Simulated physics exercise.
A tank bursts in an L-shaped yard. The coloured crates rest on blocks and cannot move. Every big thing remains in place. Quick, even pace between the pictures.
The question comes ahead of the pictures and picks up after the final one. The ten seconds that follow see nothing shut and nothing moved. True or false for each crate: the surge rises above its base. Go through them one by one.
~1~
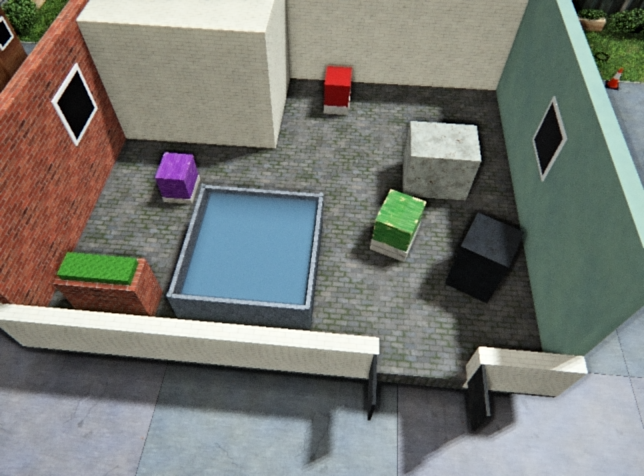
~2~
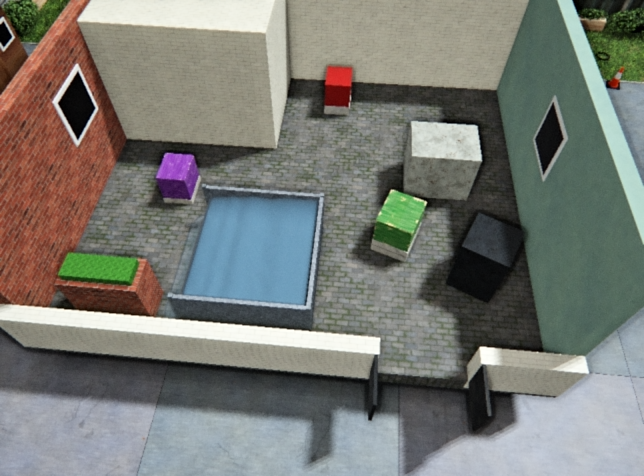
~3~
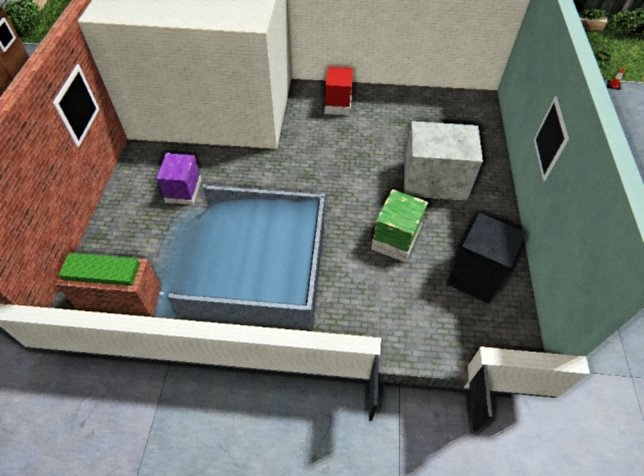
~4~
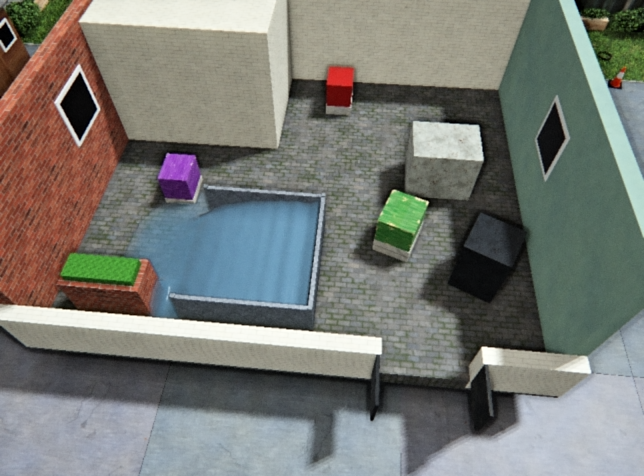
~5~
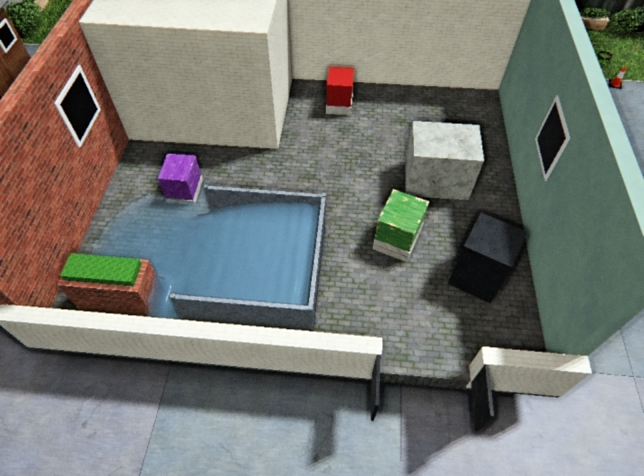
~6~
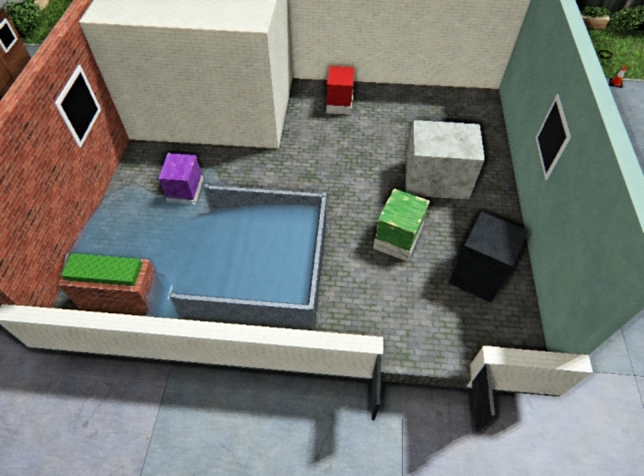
Red crate: False; purple crate: True; green crate: False.
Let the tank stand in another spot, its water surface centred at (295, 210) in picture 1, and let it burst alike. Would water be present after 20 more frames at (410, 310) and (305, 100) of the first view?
First point untouched, second point untouched.
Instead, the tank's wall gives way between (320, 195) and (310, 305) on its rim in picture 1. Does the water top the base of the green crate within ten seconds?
In short: The green crate is wetted.
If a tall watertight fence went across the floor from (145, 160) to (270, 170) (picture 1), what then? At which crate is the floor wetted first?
The purple crate is first.
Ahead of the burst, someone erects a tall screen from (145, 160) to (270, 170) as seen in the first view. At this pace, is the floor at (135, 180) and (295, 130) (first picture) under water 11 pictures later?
In order, I'd call them inundated and bare.
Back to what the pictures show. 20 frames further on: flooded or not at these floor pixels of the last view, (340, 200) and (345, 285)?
Taking the two points in turn, the first is waterlogged and the second is spared.
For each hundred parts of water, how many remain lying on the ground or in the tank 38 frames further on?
My figure is close to 100 percent.
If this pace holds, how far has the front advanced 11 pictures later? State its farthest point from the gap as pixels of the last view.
Near (441, 362).
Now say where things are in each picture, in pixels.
In the first picture, the tank at (252, 245) is whole and still.
In the second picture, water pours out at (199, 259) and has run to a hidden place.
In the third picture, water pours out at (200, 260) and has run to (195, 210).
In the fourth picture, water pours out at (201, 261) and has run to (169, 203).
In the fifth picture, water pours out at (202, 262) and has run to (143, 199).
In the sixth picture, the front is at (101, 204), out from the gap at (202, 262).
A moment on, water covers 20 % of the floor; the red crate not reached, the purple crate water round its plinth, the green crate not reached.
Next, water covers 30 % of the floor; the red crate not reached, the purple crate water round its plinth, the green crate not reached.
Then, water covers 55 % of the floor; the red crate not reached, the purple crate water round its plinth, the green crate not reached.
Later, water covers 80 % of the floor; the red crate water round its plinth, the purple crate water round its plinth, the green crate water round its plinth.
In the end, water covers 95 % of the floor; the red crate stayed above the water, the purple crate was topped, the green crate stayed above the water.
